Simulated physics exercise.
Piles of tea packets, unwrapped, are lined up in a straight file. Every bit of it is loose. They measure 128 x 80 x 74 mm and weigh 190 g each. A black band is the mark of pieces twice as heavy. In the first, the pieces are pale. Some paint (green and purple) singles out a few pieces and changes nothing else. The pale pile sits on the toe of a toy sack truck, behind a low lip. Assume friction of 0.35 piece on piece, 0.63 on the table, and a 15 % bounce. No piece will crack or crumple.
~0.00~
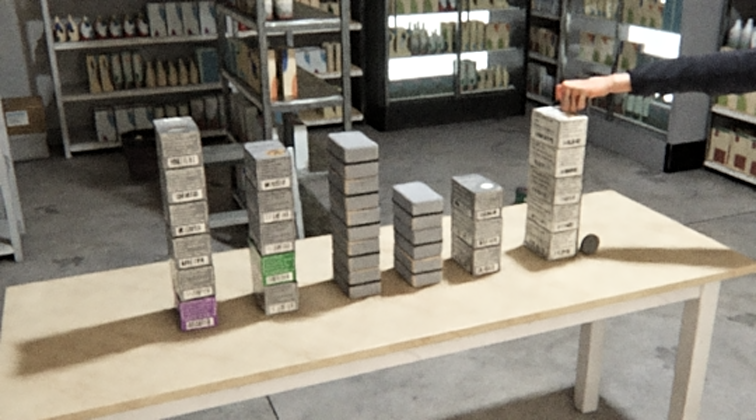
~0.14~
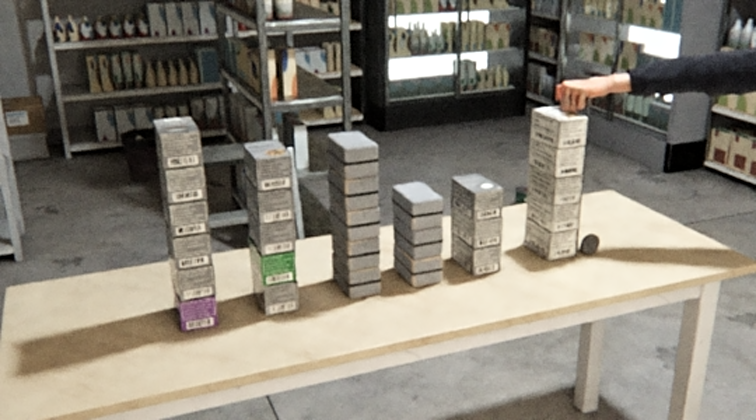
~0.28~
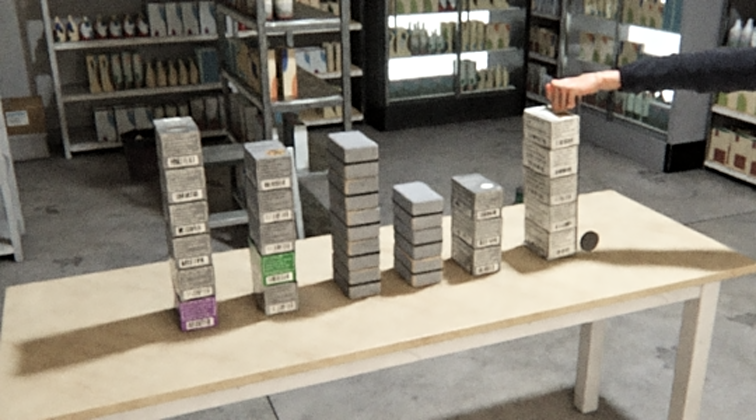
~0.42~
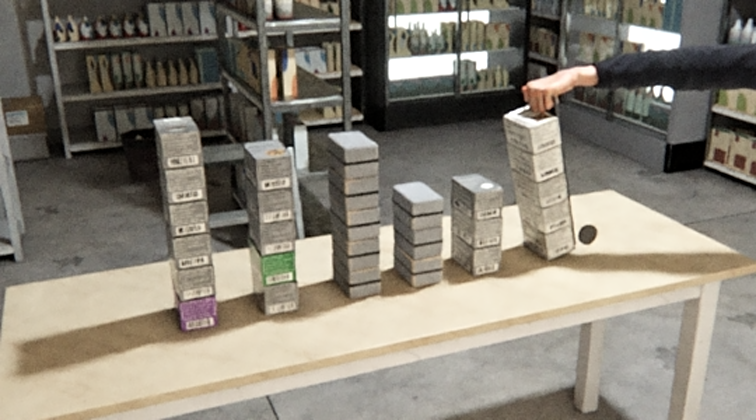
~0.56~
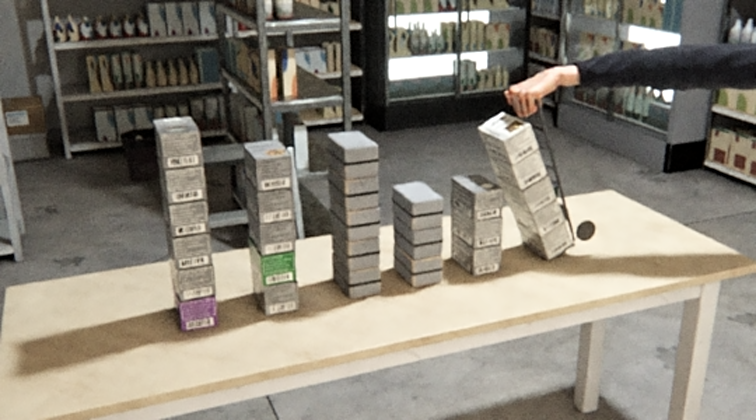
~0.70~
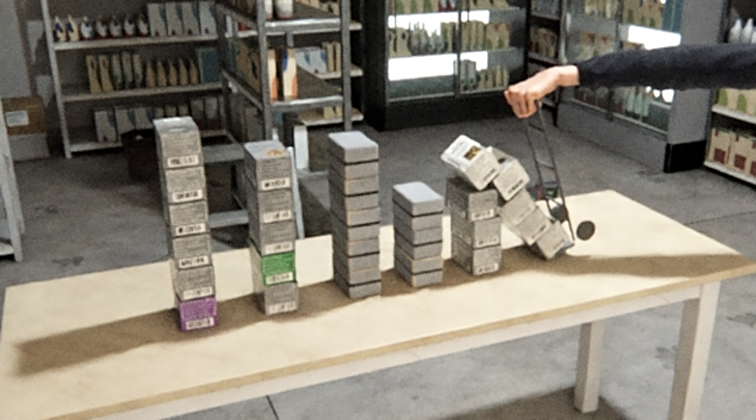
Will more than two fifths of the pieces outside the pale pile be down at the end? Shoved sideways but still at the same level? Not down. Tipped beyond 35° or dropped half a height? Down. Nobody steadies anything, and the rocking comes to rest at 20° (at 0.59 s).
No, fewer than two fifths will.
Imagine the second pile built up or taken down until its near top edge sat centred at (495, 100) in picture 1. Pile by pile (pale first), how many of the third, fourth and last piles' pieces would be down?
The tally would be third 3, then fourth 5, then last 6.
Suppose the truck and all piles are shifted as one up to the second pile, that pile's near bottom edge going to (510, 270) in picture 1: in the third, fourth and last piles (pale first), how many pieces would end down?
Pile by pile, third 0, fourth 0, last 0.
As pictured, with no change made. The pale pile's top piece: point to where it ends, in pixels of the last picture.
The top piece finishes near (418, 177).
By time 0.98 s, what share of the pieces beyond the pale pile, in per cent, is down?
By then, 0 per cent.
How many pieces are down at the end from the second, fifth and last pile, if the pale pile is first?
Counting each pile, the second has 0, the fifth 0 and the last 0.
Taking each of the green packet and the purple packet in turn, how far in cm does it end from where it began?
Green ends up 0 cm away; purple ends up 0 cm away.
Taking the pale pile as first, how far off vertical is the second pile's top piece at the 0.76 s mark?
0°.
After 0.76 s, 3 of the pale pile down; none of the 22 other packets down, 3 disturbed.
After 0.84 s, 5 of the pale pile down; none of the 22 other packets down, 3 disturbed.
After 0.98 s, 5 of the pale pile down; none of the 22 other packets down, 4 disturbed.
In the end (1.6 s), 5 of the pale pile down; none of the 22 other packets down, 4 disturbed; purple packet unmoved; green packet unmoved. That is 0 per cent. From the last view, middles, purple packet near (195, 302), green packet near (272, 258).
